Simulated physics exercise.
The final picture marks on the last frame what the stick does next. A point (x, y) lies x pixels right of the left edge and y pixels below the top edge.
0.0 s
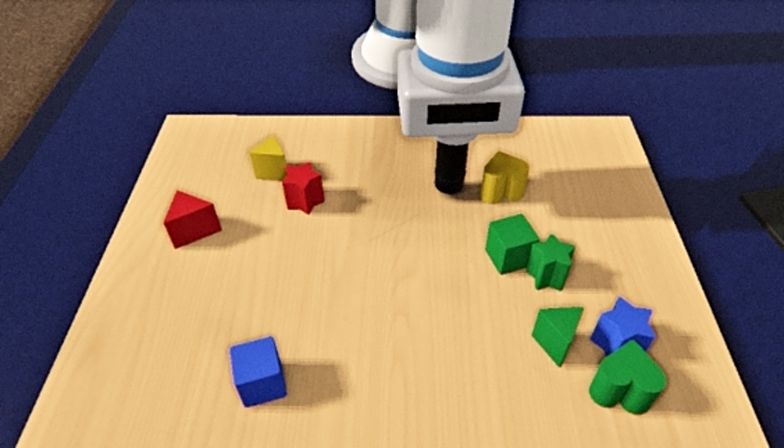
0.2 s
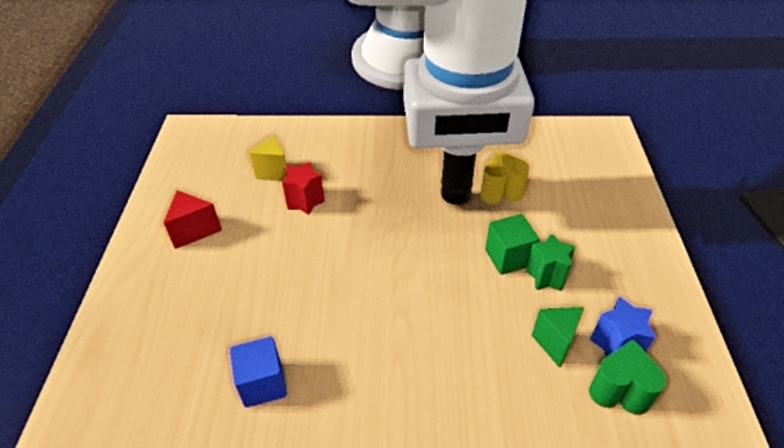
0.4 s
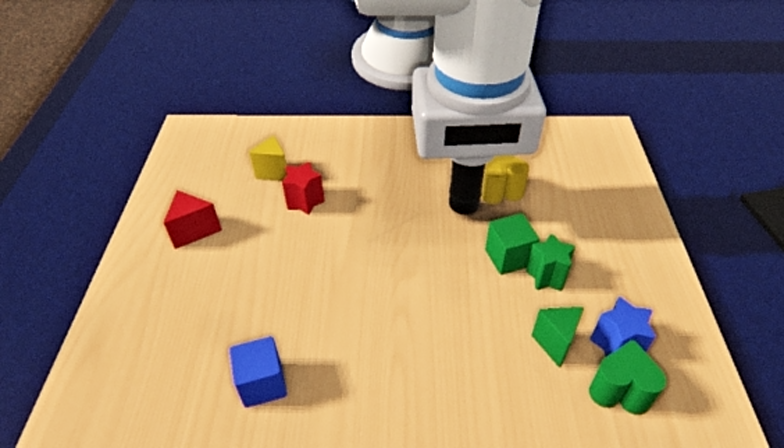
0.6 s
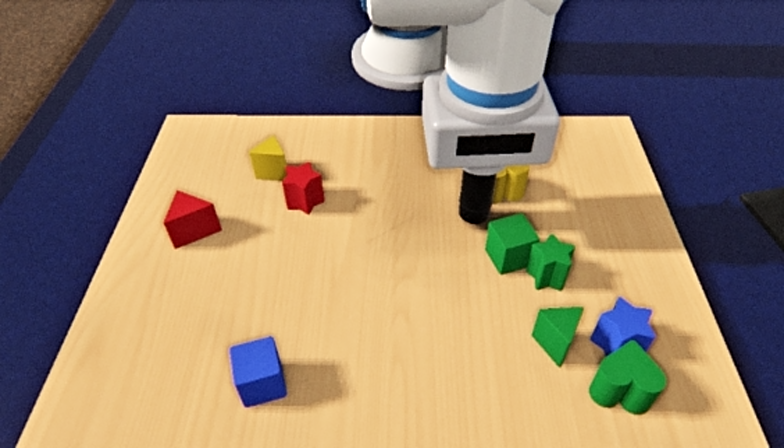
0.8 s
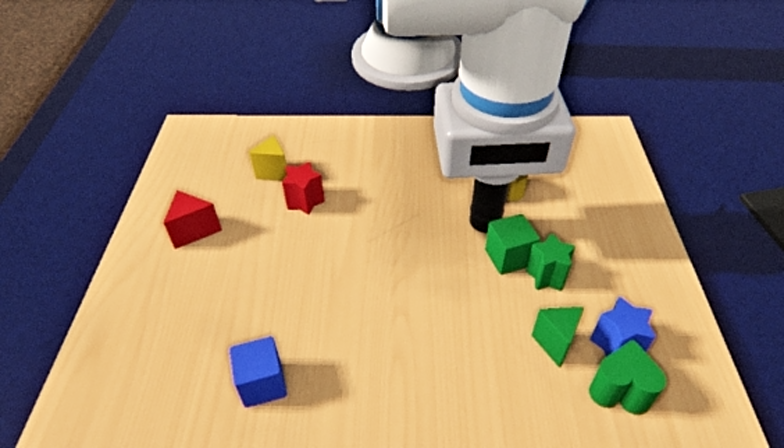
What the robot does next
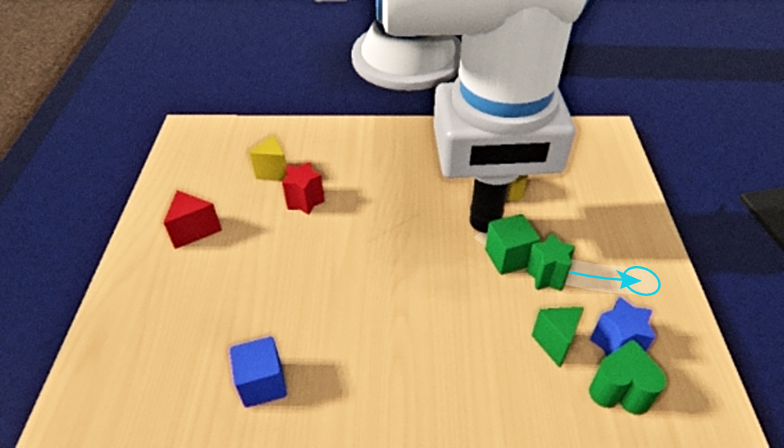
On a wooden tabletop, a robot arm's black stick moves right and nearer, passing before a yellow block beside still green blocks.
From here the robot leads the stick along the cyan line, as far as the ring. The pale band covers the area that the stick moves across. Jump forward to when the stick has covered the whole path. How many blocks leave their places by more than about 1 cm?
Two will move.
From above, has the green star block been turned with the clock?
No, it doesn't check out.
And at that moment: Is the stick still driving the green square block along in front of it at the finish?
No, that is not what happens.
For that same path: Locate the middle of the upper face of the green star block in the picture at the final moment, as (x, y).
The middle of its upper face will lie at (596, 276).
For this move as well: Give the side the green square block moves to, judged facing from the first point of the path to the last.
Right.
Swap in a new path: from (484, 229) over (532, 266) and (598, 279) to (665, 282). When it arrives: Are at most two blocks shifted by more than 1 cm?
Yes, that is how it ends up.
The drawn path runs from (484, 229) via (528, 257) and (583, 275), ending at (641, 281).
On the path given first. One third of the way, stick at (530, 250); green square block at (544, 259), turned 25° clockwise; green star block at (584, 271), turned 45° anticlockwise.
Two thirds of the way, stick at (586, 268); green square block at (548, 266), turned 40° clockwise; green star block at (594, 275), turned 30° anticlockwise.
At the end, stick at (645, 274); yellow heart-shaped block not moved; green square block at (548, 266), turned 40° clockwise; green star block at (596, 276), turned 20° anticlockwise.
